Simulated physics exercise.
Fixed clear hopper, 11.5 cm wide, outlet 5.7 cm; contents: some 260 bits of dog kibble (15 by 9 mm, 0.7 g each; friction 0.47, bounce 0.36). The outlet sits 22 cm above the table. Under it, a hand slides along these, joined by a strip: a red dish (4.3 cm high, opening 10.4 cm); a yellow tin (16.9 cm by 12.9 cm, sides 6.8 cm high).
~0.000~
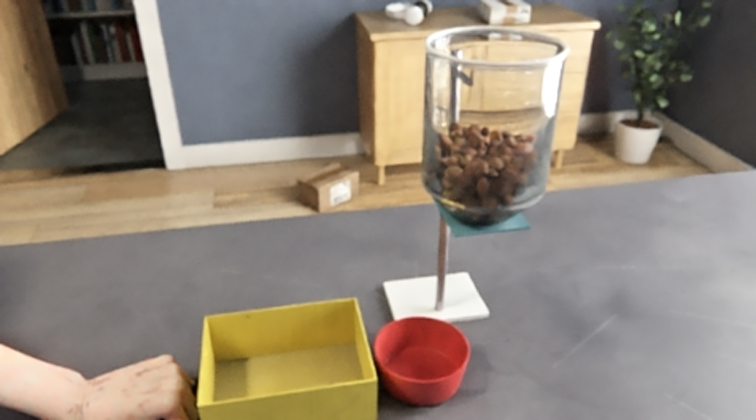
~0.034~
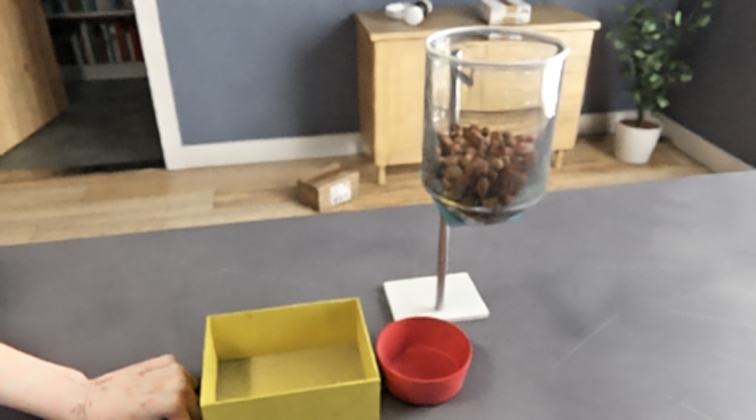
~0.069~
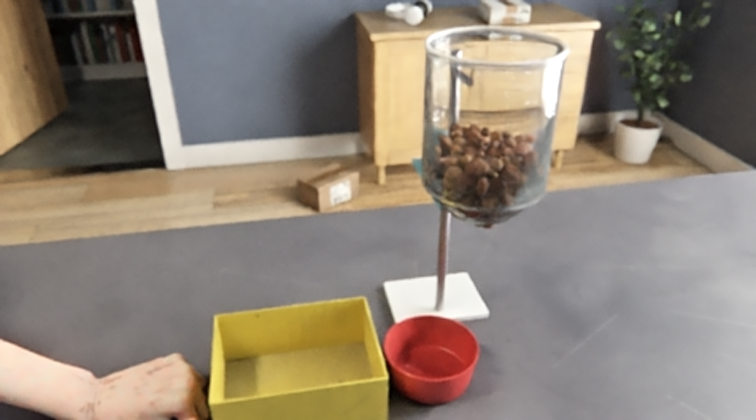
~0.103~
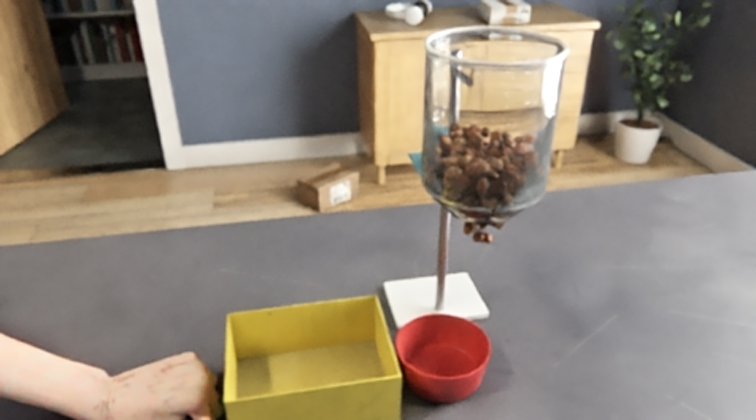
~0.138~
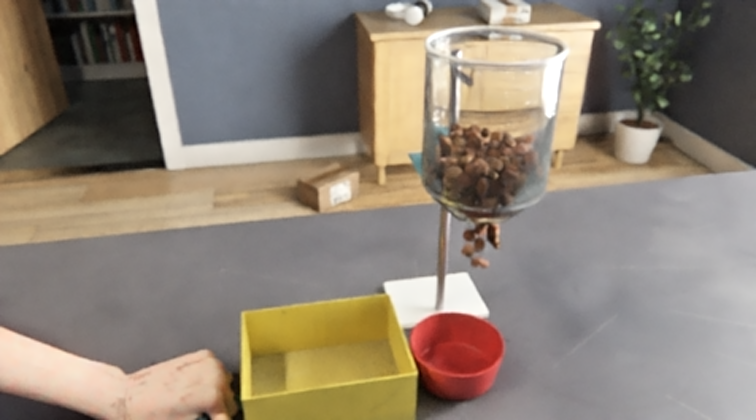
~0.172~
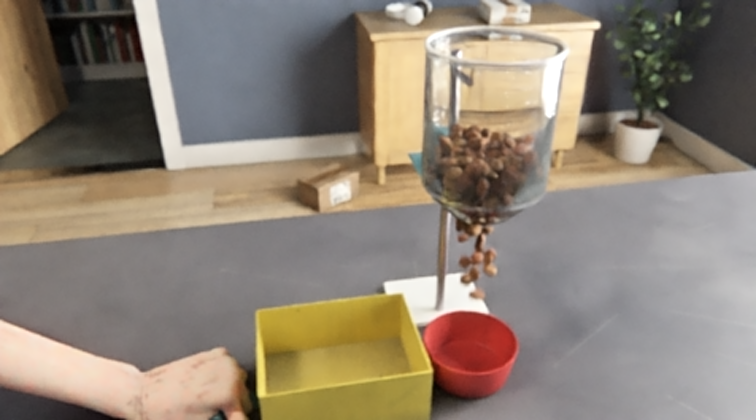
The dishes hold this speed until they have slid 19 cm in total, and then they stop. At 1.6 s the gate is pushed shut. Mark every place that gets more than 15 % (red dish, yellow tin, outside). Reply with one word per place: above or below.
Red dish: Below, yellow tin: Above, outside everything: Below.
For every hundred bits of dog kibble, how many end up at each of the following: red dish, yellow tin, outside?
Red dish 5, yellow tin 90, outside 5.
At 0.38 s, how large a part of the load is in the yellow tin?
I'd say around 5 percent.
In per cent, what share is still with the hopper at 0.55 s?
I'd say close to 60 per cent.
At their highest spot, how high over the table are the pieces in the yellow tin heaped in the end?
4.0 cm, give or take.
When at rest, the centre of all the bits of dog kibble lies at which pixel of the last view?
(471, 362), roughly.
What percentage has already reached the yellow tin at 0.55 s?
It comes to some 20 in a hundred.
After 0.38 s, hopper 75 %, red dish 10 %, yellow tin 5 %, in the air 10 %; middle of all pieces on or above the table near (486, 213).
After 0.55 s, hopper 60 %, red dish 5 %, yellow tin 20 %, in the air 10 %; middle of all pieces on or above the table near (490, 246).
After 0.71 s, hopper 45 %, red dish 5 %, yellow tin 35 %, in the air 10 %; middle of all pieces on or above the table near (489, 276).
After 0.86 s, hopper 25 %, red dish 5 %, yellow tin 50 %, in the air 15 %; middle of all pieces on or above the table near (487, 306).
In the end, at 2.2 s, hopper 0 %, outside 5 %, red dish 5 %, yellow tin 90 %.
